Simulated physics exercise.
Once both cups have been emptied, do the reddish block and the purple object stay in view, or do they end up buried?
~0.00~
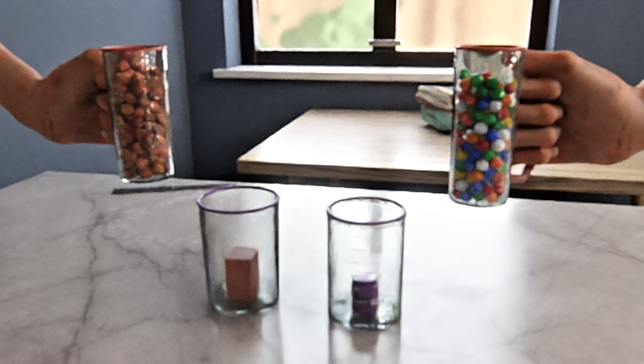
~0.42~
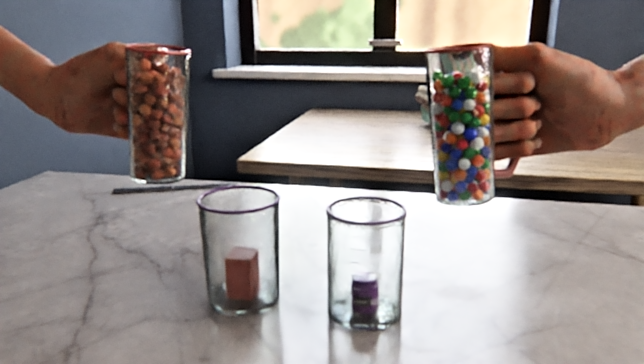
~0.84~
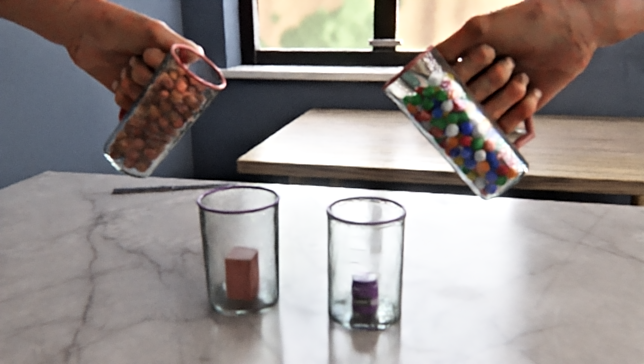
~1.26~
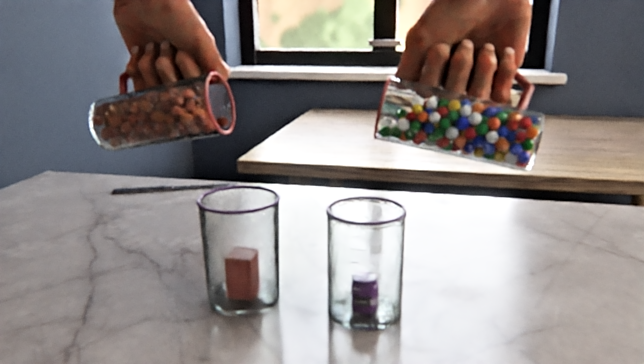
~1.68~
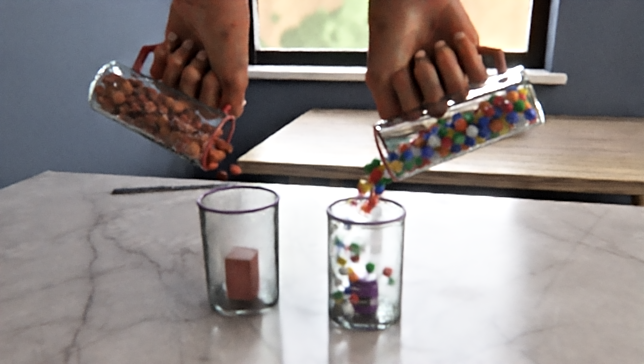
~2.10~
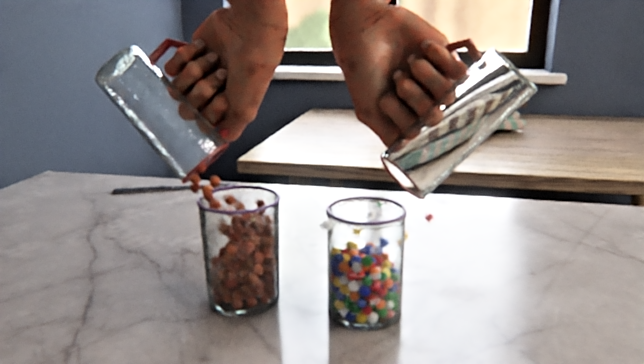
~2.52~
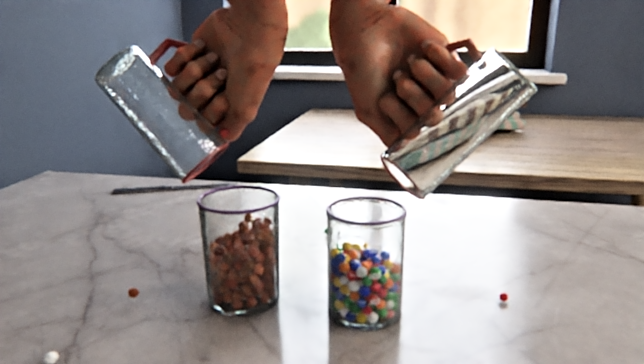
Both end up buried. The brown pieces hide the reddish block in the left glass, and the colourful beads hide the purple object in the right one.
On a pale marble tabletop near a window, two clear glasses stand side by side, the left holding a reddish block and the right a small purple object. Two hands bring in clear cups, one full of brown nut-like pieces and the other of colourful beads, and tip them inward. The beads pour first, scattering around the purple object as the brown pieces only start to spill. Both cups then turn further over and empty into the glasses. Finally, each glass is about two thirds full, its object hidden, and a few stray pieces lie on the table.
